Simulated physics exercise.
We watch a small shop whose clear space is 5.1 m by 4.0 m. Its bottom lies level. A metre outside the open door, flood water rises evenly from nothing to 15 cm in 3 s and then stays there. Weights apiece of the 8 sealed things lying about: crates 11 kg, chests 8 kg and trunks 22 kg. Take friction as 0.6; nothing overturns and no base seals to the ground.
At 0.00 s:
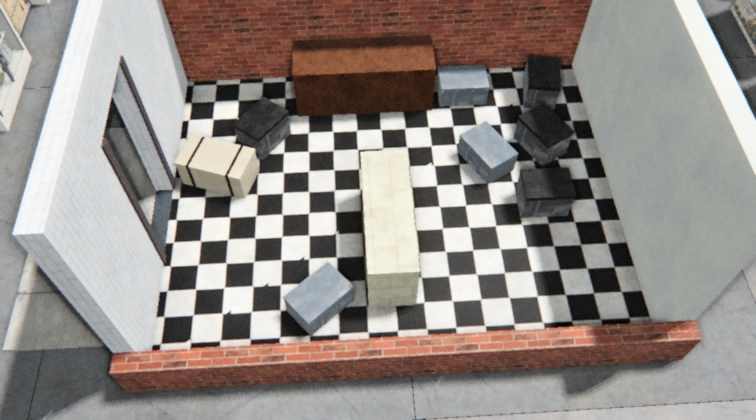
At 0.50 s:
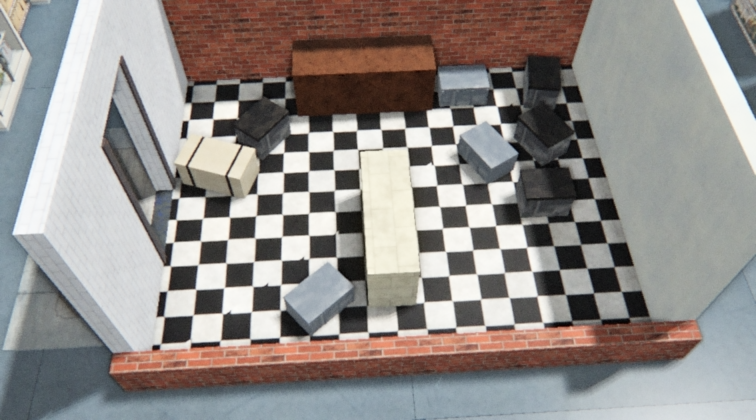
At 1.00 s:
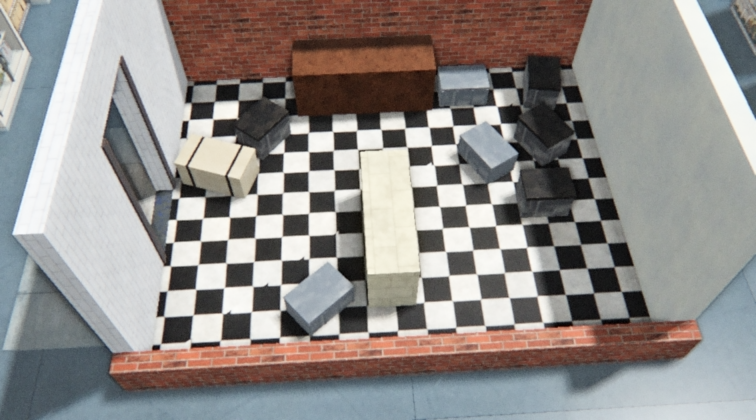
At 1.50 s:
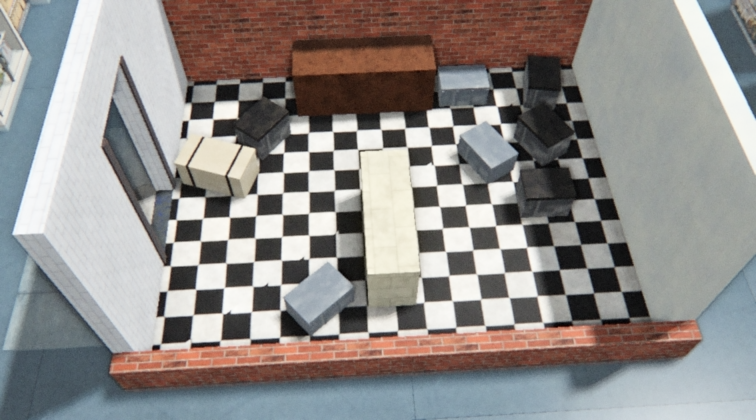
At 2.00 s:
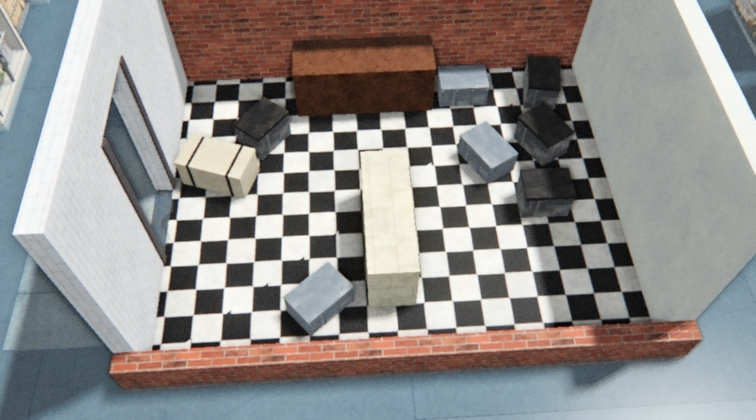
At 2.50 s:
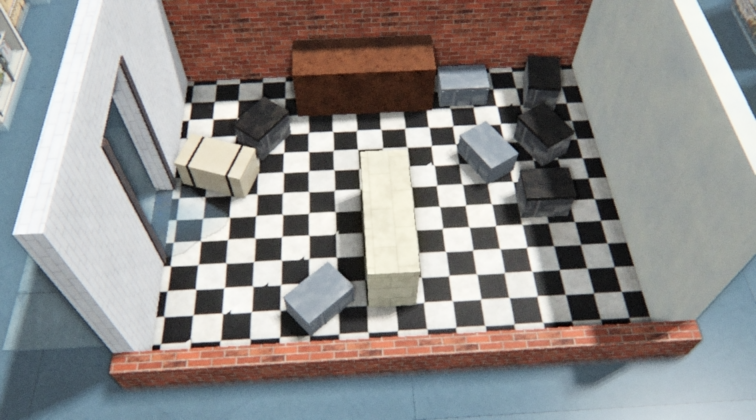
A small shop with a black-and-white checkered floor is seen from high above its low brick front, between pale side walls. A long cream block stands mid-floor, a rust-brown one at the back, with blue-grey, black and cream boxes around them. Bluish water spreads over the grey ground outside, then a thin sheet slips through the left doorway onto the tiles, while the boxes and camera stay still.
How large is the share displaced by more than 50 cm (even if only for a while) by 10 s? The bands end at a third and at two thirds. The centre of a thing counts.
It is less than a third.
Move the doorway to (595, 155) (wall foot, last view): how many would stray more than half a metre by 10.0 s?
Then 4.
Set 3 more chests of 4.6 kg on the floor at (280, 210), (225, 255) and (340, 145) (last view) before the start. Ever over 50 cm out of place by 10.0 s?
In that order: Over, over, less.
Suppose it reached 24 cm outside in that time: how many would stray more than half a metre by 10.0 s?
Then 3.
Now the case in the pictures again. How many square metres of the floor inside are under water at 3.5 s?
Some 2.0 m2.
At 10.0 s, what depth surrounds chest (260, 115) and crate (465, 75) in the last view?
Roughly 2 and 1 cm.
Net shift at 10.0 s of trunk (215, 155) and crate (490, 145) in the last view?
In turn: 10 cm, 0 cm.
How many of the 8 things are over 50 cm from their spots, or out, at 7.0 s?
I count 0.
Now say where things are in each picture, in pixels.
The first frame shows a crate at (318, 292), on the bottom; a chest at (546, 124), on the bottom; 0.0 m2 under water; 0 of 8 have shifted.
The second frame shows a crate at (318, 292), on the bottom; a chest at (546, 124), on the bottom; water covers 0.0 m2; 0 of 8 have shifted.
The third frame shows a crate at (318, 292), on the bottom; a chest at (546, 124), on the bottom; water covers 0.0 m2; 0 of 8 have shifted.
The fourth frame shows a crate at (318, 292) rests on the ground; a chest at (546, 124) rests on the ground; 0.0 m2 under water; 0 of 8 have shifted.
The fifth frame shows a crate at (318, 292) rests on the ground; a chest at (546, 124), on the bottom; 0.0 m2 under water; 0 of 8 have shifted.
The sixth frame shows a crate at (318, 292), on the bottom; a chest at (546, 124), on the bottom; 0.4 m2 under water; 0 of 8 have shifted.
After 3.5 s 0 of 8 are over 50 cm from their spots; 0 afloat.
After 4.5 s 0 of 8 are over 50 cm from their spots; 0 afloat.
After 7.0 s 0 of 8 are over 50 cm from their spots; 1 afloat.
After 10.0 s 1 of 8 are over 50 cm from their spots, and 1 have been at some point; 0 afloat.
